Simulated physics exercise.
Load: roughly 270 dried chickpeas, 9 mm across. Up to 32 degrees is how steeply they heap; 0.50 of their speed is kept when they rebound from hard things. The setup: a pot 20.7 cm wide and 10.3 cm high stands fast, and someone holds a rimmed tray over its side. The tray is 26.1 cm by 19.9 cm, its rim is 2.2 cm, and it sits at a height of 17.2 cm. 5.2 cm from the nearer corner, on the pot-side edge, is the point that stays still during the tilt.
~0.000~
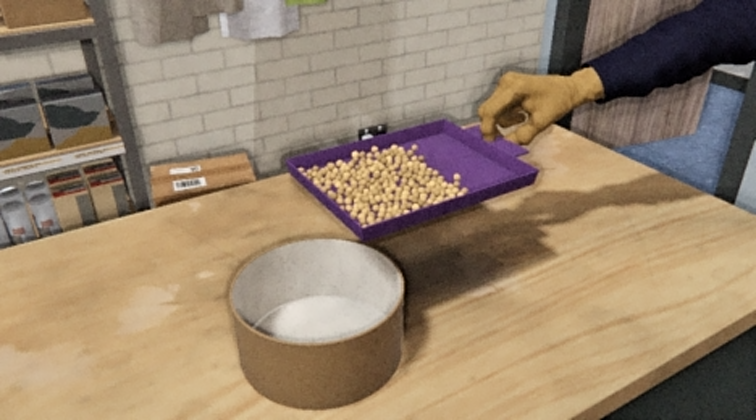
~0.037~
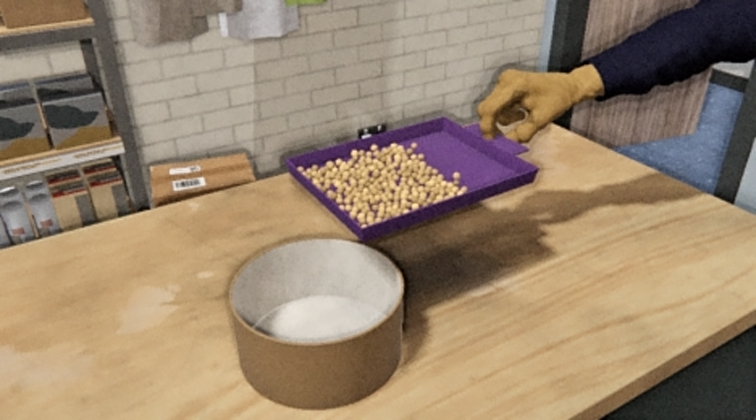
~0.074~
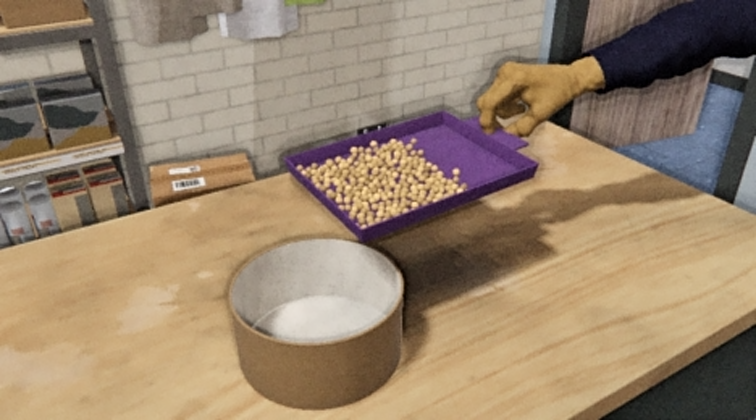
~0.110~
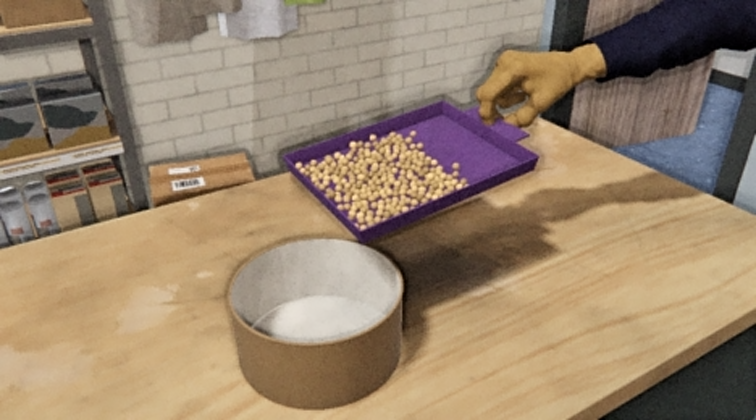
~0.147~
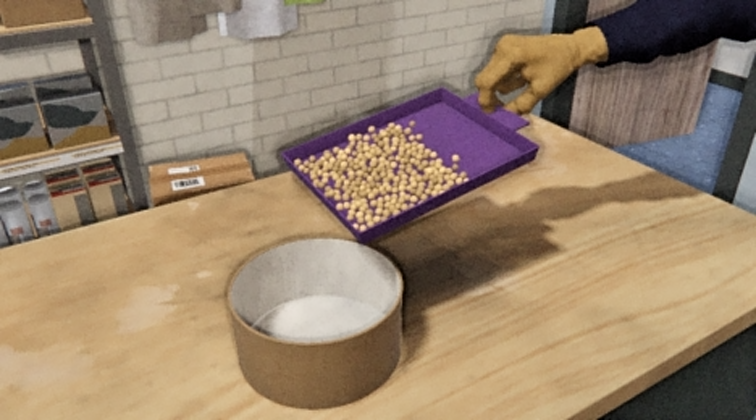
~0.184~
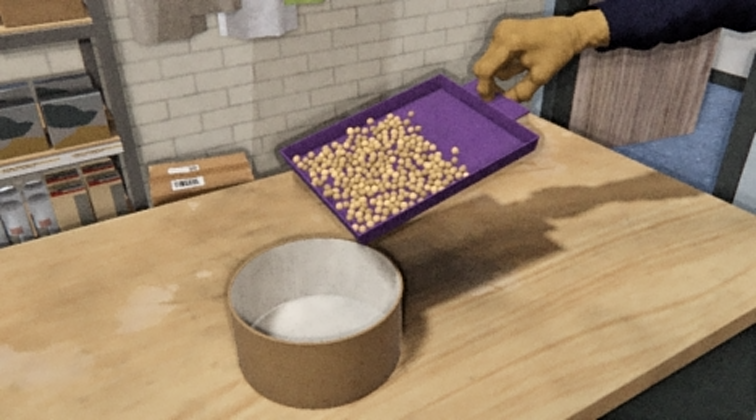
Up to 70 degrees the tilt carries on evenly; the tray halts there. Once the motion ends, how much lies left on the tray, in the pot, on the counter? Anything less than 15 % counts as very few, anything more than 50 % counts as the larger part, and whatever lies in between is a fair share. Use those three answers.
Tray: The larger part. Pot: Very few. Counter: Very few.
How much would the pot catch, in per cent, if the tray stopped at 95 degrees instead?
Around 100 %, I reckon.
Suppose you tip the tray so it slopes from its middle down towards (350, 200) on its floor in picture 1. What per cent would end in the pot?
0 %.
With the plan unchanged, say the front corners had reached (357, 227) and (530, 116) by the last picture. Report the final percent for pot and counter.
That works out as pot 0 and counter 0.
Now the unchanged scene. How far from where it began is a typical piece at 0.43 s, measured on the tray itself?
Roughly 2 cm.
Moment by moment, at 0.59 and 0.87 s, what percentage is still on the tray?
I'd say roughly 100, then roughly 100.
After 0.43 s, tilt 43 degrees; the tray holds 100 %, the pot 0 %.
Then, at 0.59 s, tilt 62 degrees; the tray holds 100 %, the pot 0 %.
Then, at 0.87 s, tilt 70 degrees; the tray holds 100 %, the pot 0 %.
In the end, at 1.7 s, tray 95 %, pot 5 %, counter 0 %.
